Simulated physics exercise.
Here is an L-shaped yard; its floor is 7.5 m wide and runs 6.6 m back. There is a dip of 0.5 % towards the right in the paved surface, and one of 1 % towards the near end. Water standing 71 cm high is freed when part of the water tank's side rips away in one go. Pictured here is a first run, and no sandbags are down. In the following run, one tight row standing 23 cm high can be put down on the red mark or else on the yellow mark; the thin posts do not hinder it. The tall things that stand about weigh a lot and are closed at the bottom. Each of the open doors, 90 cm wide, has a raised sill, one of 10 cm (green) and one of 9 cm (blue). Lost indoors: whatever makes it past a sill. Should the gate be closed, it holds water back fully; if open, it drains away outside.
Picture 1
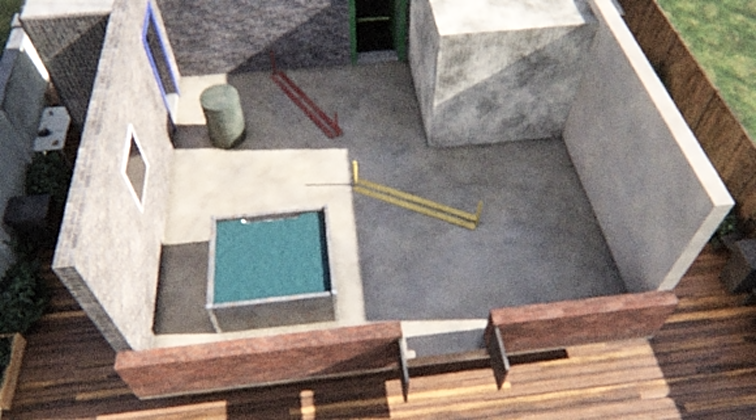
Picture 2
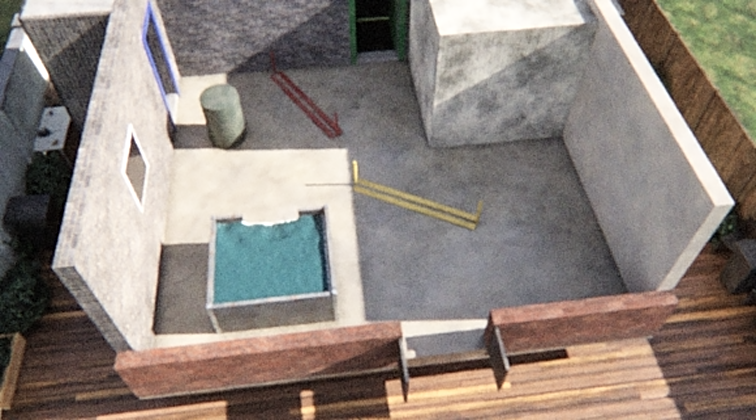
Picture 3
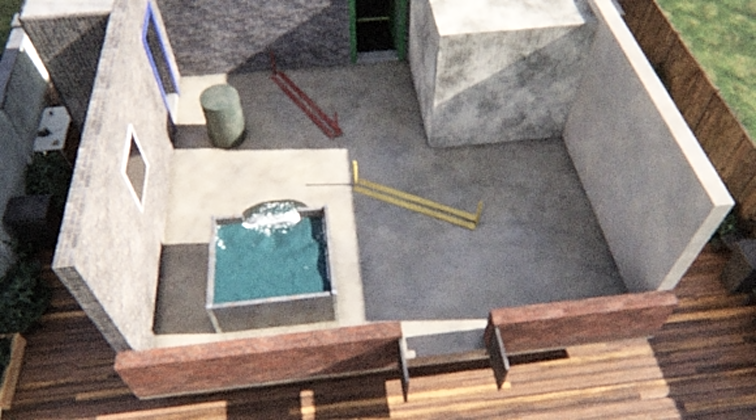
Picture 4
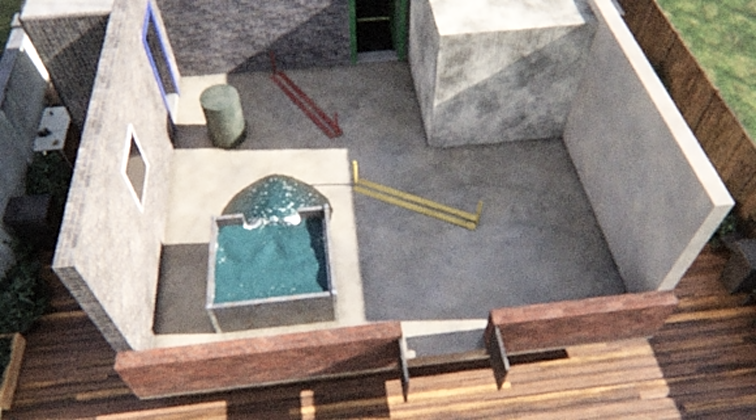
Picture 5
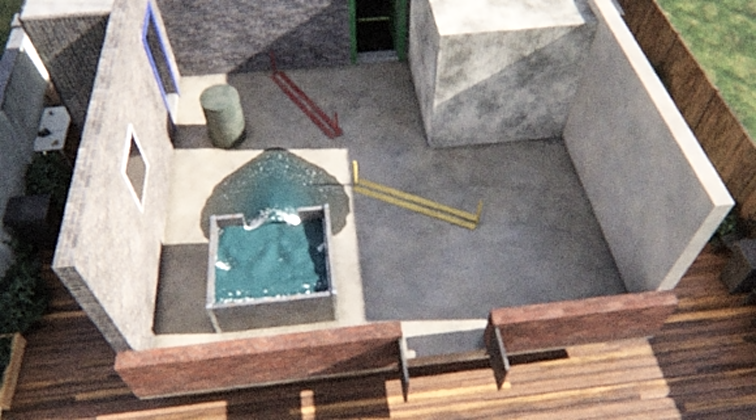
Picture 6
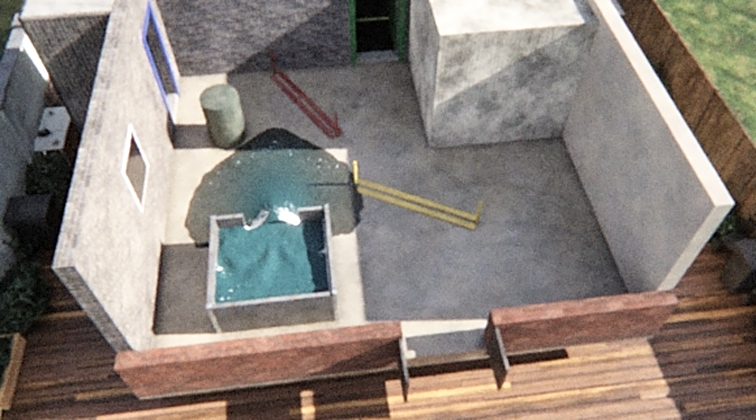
The clip shows a walled yard from above with a square tank of still blue-green water; water then pours out over its far side and spreads in a widening, darkening pool across the pale floor toward a green barrel.
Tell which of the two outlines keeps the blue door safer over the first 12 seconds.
The yellow outline keeps it safer.
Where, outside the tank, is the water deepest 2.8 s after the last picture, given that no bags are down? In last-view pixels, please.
I'd point to somewhere near (402, 69).
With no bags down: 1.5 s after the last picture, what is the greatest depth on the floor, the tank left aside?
About 24 cm.
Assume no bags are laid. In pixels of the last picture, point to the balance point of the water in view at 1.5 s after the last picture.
Close to (278, 202) in the last picture.
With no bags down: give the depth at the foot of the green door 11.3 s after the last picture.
Roughly 4.0 centimetres.
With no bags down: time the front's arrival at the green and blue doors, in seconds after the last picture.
Arrival times - green 1.3 s, blue 0.8 s.
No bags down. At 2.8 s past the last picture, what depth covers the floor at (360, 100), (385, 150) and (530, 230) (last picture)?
In order, roughly 4, 2 and 0 cm.
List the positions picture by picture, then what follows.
In the first frame, still water, 71 cm deep, in the water tank at (272, 257).
In the second frame, water pours out on the water tank's far side and has run 0.5 m, to a hidden place; typically 11 cm deep outside, 71 cm at the water tank's back.
In the third frame, the front is at a hidden place, 0.9 m from the gap on the water tank's far side; 0.8 m2 of floor is under water; 71 cm left at the back of the water tank.
In the fourth frame, water pours out on the water tank's far side and has run 1.4 m, to (279, 178); typically 7 cm deep outside, 68 cm at the water tank's back.
In the fifth frame, water pours out on the water tank's far side and has run 2.1 m, to (278, 152); typically 5 cm deep outside, 60 cm at the water tank's back.
In the sixth frame, the front is at (281, 131), 2.6 m from the gap on the water tank's far side; 5.1 m2 of floor is under water; 61 cm left at the back of the water tank.
Then, 0.7 s after the last picture water covers 35 % of the floor and is deepest (32 cm) near (271, 232) in the run without bags; in at the blue door, 0 L with no bags, 0 L with the row on red, 0 L on yellow.
Then, 1.5 s after the last picture water covers 45 % of the floor and is deepest (24 cm) near (292, 72) in the run without bags; in at the blue door, 0 L with no bags, 0 L with the row on red, 0 L on yellow.
Then, 2.8 s after the last picture water covers 45 % of the floor and is deepest (22 cm) near (402, 69) in the run without bags; in at the blue door, 0 L with no bags, 12 L with the row on red, 0 L on yellow.
Then, 6.3 s after the last picture water covers 70 % of the floor and is deepest (12 cm) near (405, 80) in the run without bags; in at the blue door, 6 L with no bags, 53 L with the row on red, 7 L on yellow.
Then, 11.3 s after the last picture water covers 90 % of the floor and is deepest (10 cm) near (214, 365) in the run without bags; in at the blue door, 6 L with no bags, 54 L with the row on red, 7 L on yellow.
